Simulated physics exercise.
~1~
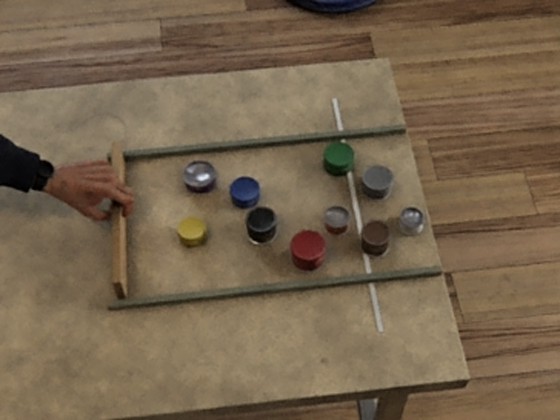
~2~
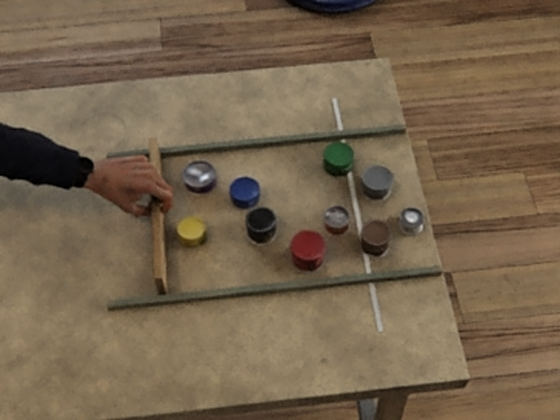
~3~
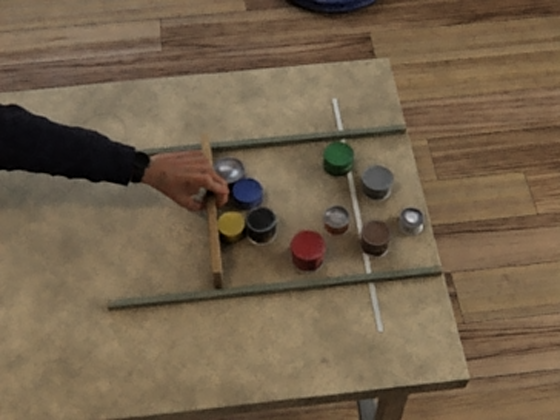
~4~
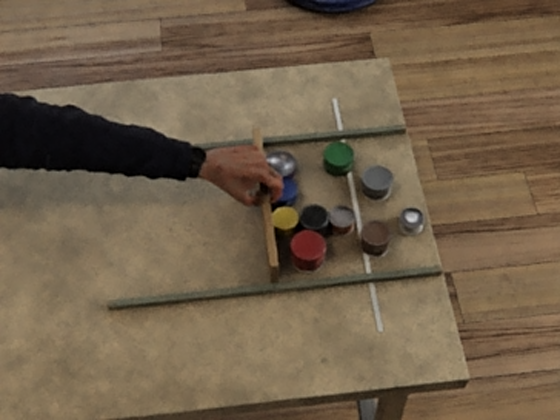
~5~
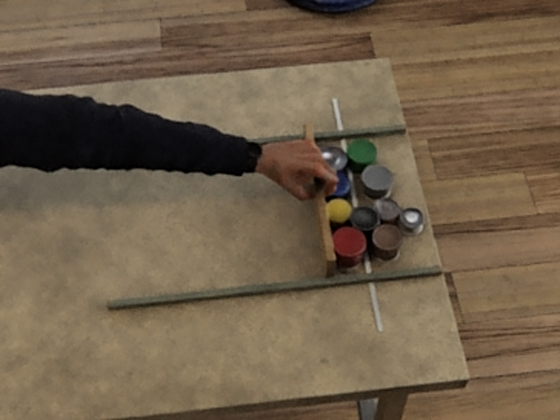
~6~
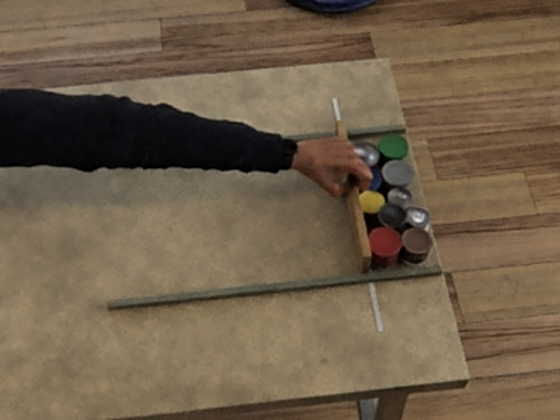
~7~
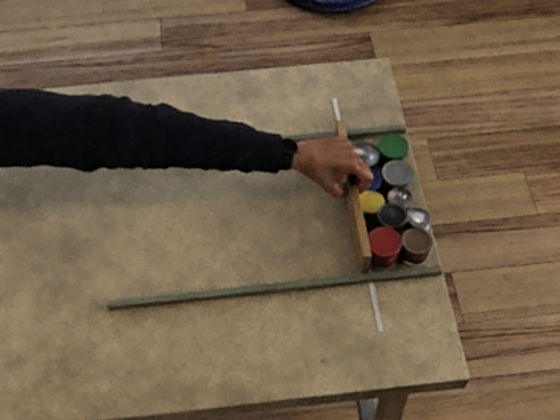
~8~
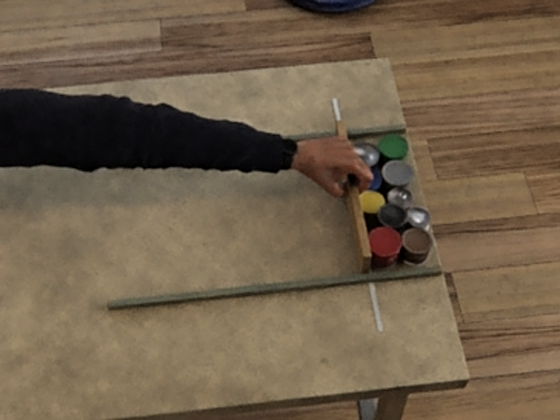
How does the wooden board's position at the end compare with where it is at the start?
At the start the board stands near the left ends of the green rails, well clear of the containers. By the end it is far to the right by the white strip, up against the packed containers near the table's edge.
A wooden board, held upright by a dark-sleeved arm reaching in from the left, stands between two green rails on a tan table seen from above. To its right sit small tubs and tins in yellow, blue, black, red, green, grey, brown and silver, with a white strip crossing near the table's right edge. The hand slides the board right, first gathering the yellow tub and a silvery tin, then the blue, black and red ones. The rest bunch up ahead of it. The board halts by the strip, and the packed containers stay on the table.
